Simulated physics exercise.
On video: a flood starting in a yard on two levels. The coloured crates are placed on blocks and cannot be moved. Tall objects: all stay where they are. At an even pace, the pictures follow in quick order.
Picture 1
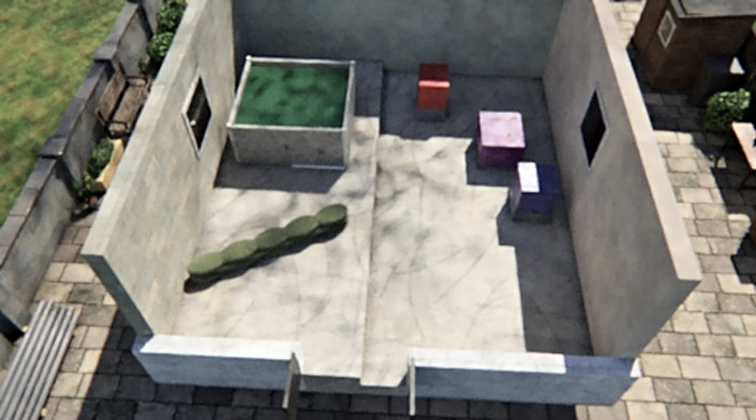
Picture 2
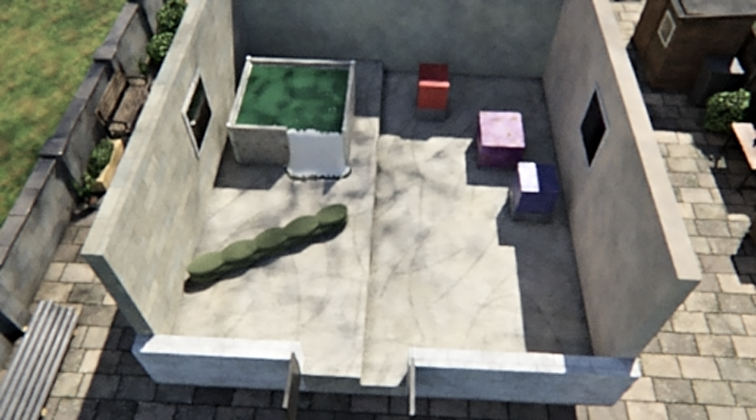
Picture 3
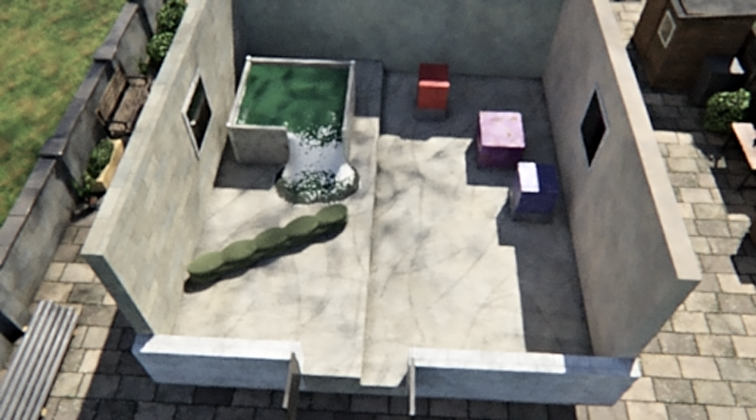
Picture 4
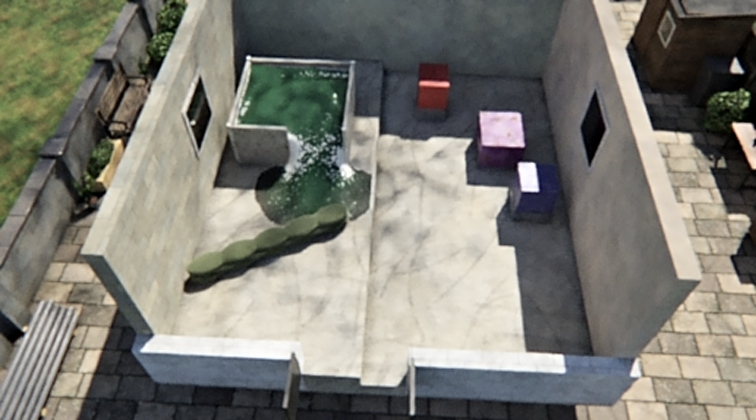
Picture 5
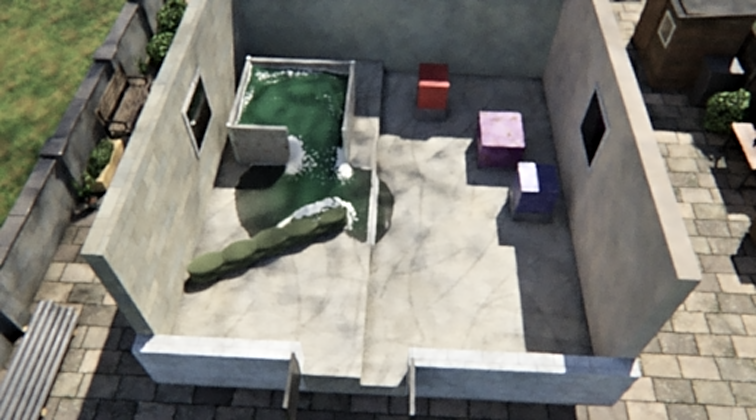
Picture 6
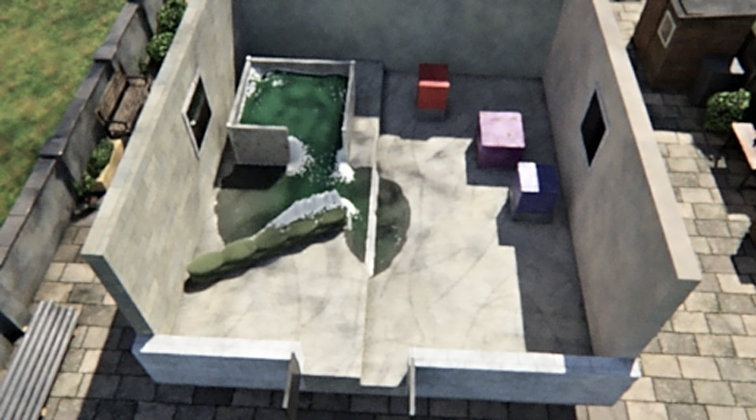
Green water pours from an opening in the front of a raised tank in a walled yard, spreads across the pale floor to a long green hedge, foams against it, and spreads rightward past the step.
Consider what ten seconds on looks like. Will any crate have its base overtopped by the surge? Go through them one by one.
Each in turn: The purple crate is overtopped, the blue crate is spared, the red crate is spared.
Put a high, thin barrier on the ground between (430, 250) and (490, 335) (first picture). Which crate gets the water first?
I'd pick the one in blue.
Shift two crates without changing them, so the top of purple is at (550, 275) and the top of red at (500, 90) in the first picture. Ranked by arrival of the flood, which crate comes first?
The crate marked purple.
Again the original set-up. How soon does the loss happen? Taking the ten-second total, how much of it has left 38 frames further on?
I'd put it near 45 in a hundred.
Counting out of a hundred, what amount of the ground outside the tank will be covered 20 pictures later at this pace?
Close to 55 %.
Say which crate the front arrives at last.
It's the red one.
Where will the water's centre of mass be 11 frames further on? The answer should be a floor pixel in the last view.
The water's centre sits above (307, 185).
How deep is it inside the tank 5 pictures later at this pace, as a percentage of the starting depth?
Roughly 62 per cent.
A moment on, water covers 25 % of the floor; the purple crate not reached, the blue crate not reached, the red crate not reached.
Next, water covers 55 % of the floor; the purple crate not reached, the blue crate water round its plinth, the red crate not reached.
Then, water covers 55 % of the floor; the purple crate not reached, the blue crate water round its plinth, the red crate not reached.
Later, water covers 80 % of the floor; the purple crate water round its plinth, the blue crate water round its plinth, the red crate water round its plinth.
In the end, water covers 85 % of the floor; the purple crate was topped, the blue crate stayed above the water, the red crate stayed above the water.
